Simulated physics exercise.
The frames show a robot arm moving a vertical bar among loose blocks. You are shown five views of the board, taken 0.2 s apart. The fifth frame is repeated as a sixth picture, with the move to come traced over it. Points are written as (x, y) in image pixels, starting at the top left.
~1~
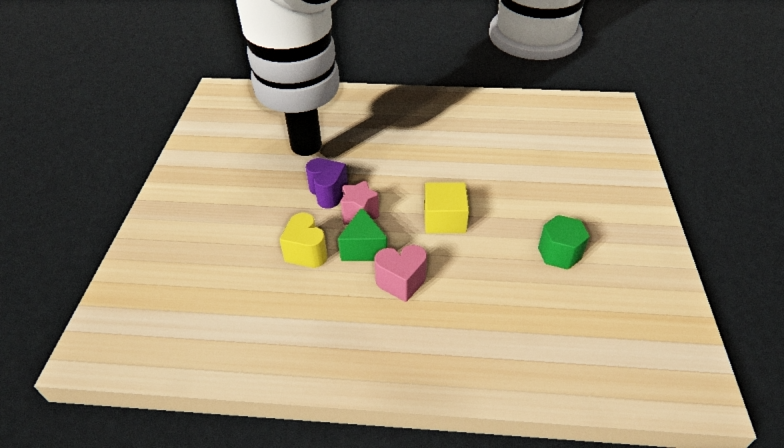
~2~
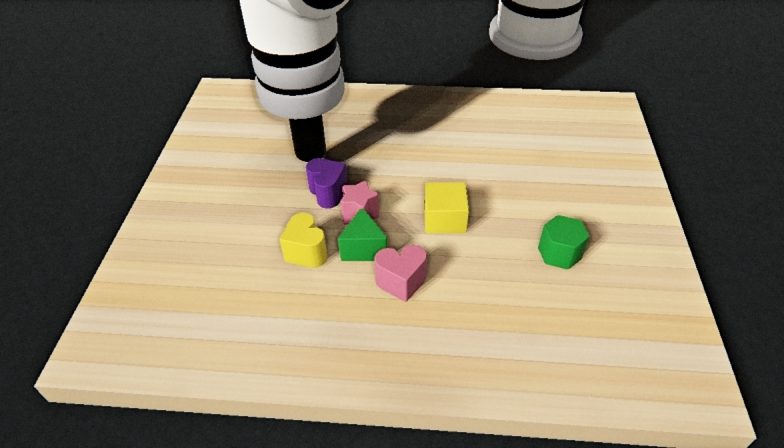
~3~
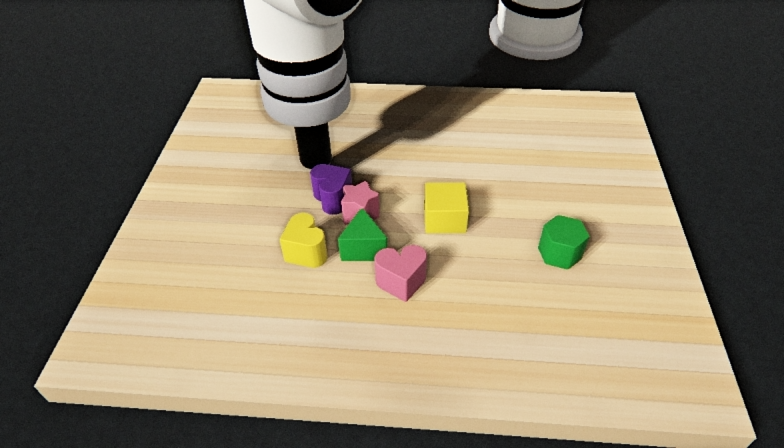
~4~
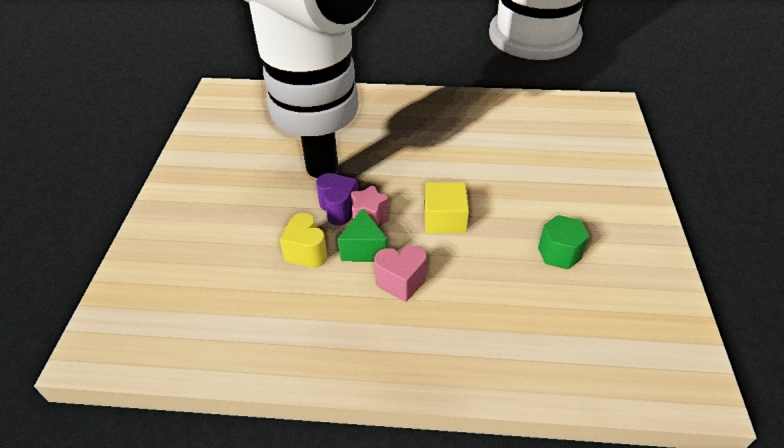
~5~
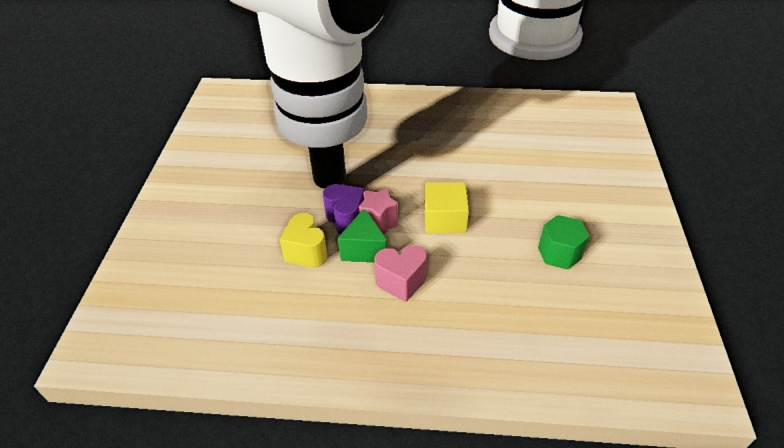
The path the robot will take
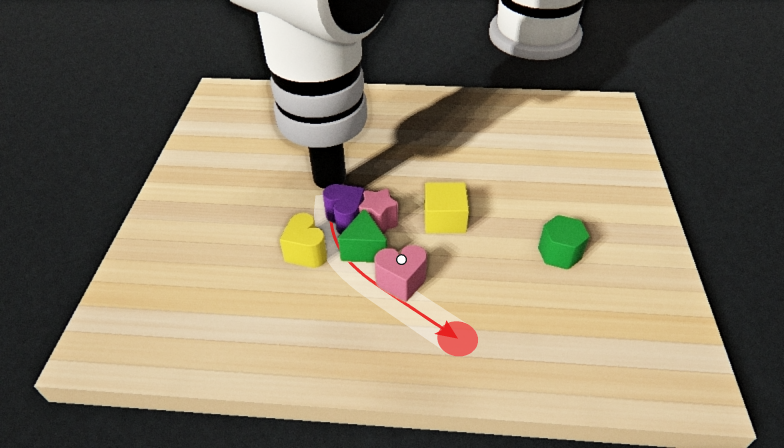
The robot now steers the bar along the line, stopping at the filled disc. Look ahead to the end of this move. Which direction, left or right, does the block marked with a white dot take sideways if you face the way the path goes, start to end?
Heads left.
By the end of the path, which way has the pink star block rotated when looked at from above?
In a top view, it turns counterclockwise.
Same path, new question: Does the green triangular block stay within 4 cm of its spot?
No
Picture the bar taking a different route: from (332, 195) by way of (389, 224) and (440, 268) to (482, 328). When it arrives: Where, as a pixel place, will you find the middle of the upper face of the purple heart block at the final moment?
About (349, 213).
Drawn move, from (332, 195) over (339, 247) and (390, 293) to (458, 338); the dot is on the pink heart block.
What follows on the original path. One third of the way, bar at (338, 233); purple heart block at (372, 233), turned 90° anticlockwise; green triangular block at (399, 257), turned 55° clockwise; pink star block at (388, 201), turned 35° anticlockwise; pink heart block at (422, 281), turned 50° anticlockwise.
Two thirds of the way, bar at (390, 279); purple heart block at (426, 259); green triangular block at (459, 278), turned 85° clockwise; pink star block at (388, 201), turned 35° anticlockwise; pink heart block at (471, 310), turned 25° anticlockwise.
At the end, bar at (460, 324); purple heart block at (432, 258), turned 150° anticlockwise; green triangular block at (476, 279), turned 65° clockwise; pink star block at (388, 201), turned 35° anticlockwise; pink heart block at (503, 317), turned 65° anticlockwise.
